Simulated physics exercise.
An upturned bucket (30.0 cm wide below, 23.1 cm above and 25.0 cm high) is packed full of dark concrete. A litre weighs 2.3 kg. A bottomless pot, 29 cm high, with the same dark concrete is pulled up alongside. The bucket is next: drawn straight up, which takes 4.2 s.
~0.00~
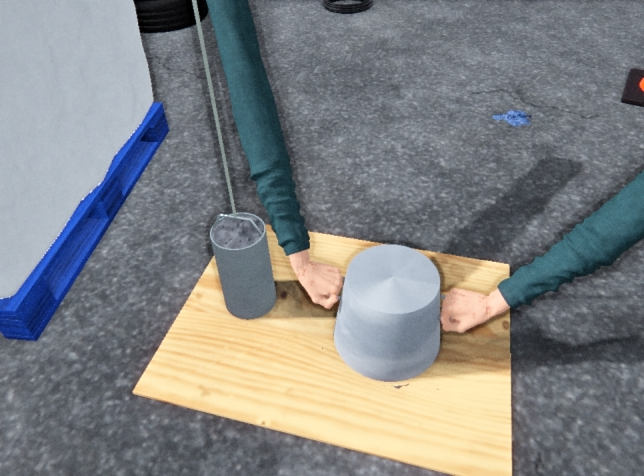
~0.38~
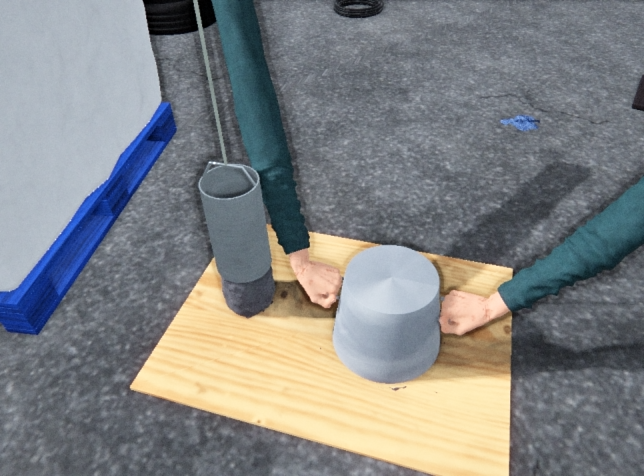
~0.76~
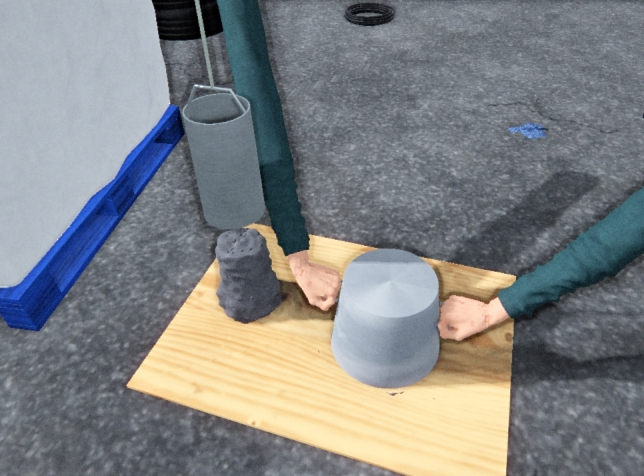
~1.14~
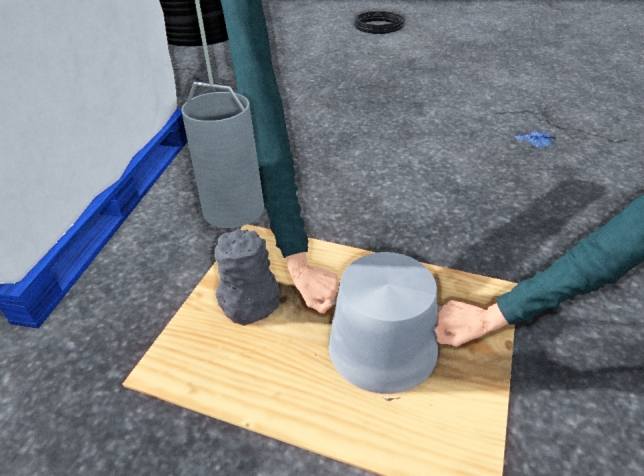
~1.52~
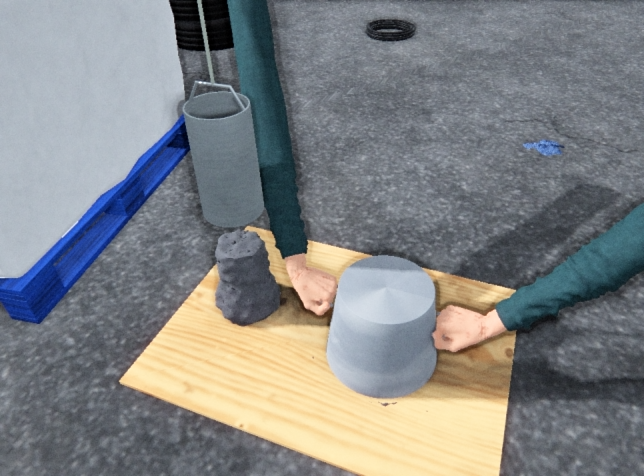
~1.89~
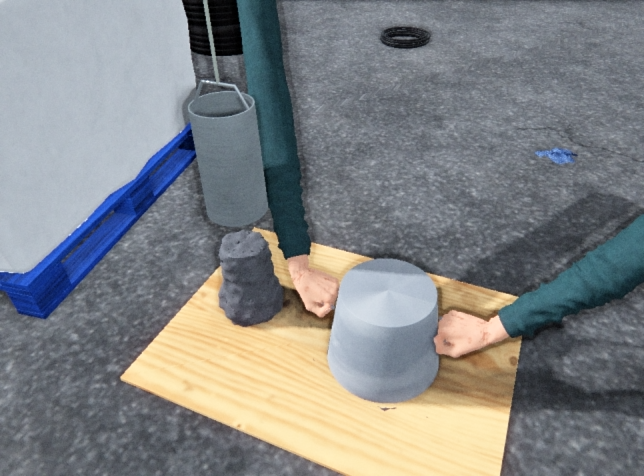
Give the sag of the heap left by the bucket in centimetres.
Close to 0 centimetres.
After 2.9 s, the bucket is up 5.4 cm; the dark concrete has come down 0.1 cm to 25 cm and is 30 cm wide.
After 4.0 s, the bucket is up 16 cm; the dark concrete has come down 0.1 cm to 25 cm and is 30 cm wide.
After 5.0 s, the bucket is up 25 cm; the dark concrete has come down 0.1 cm to 25 cm and is 30 cm wide.
After 6.3 s, the bucket is clear; the dark concrete has come down 0.2 cm to 25 cm and is 30 cm wide.
After 6.8 s, at rest, the bucket is clear; the dark concrete has come down 0.2 cm to 25 cm and is 30 cm wide.
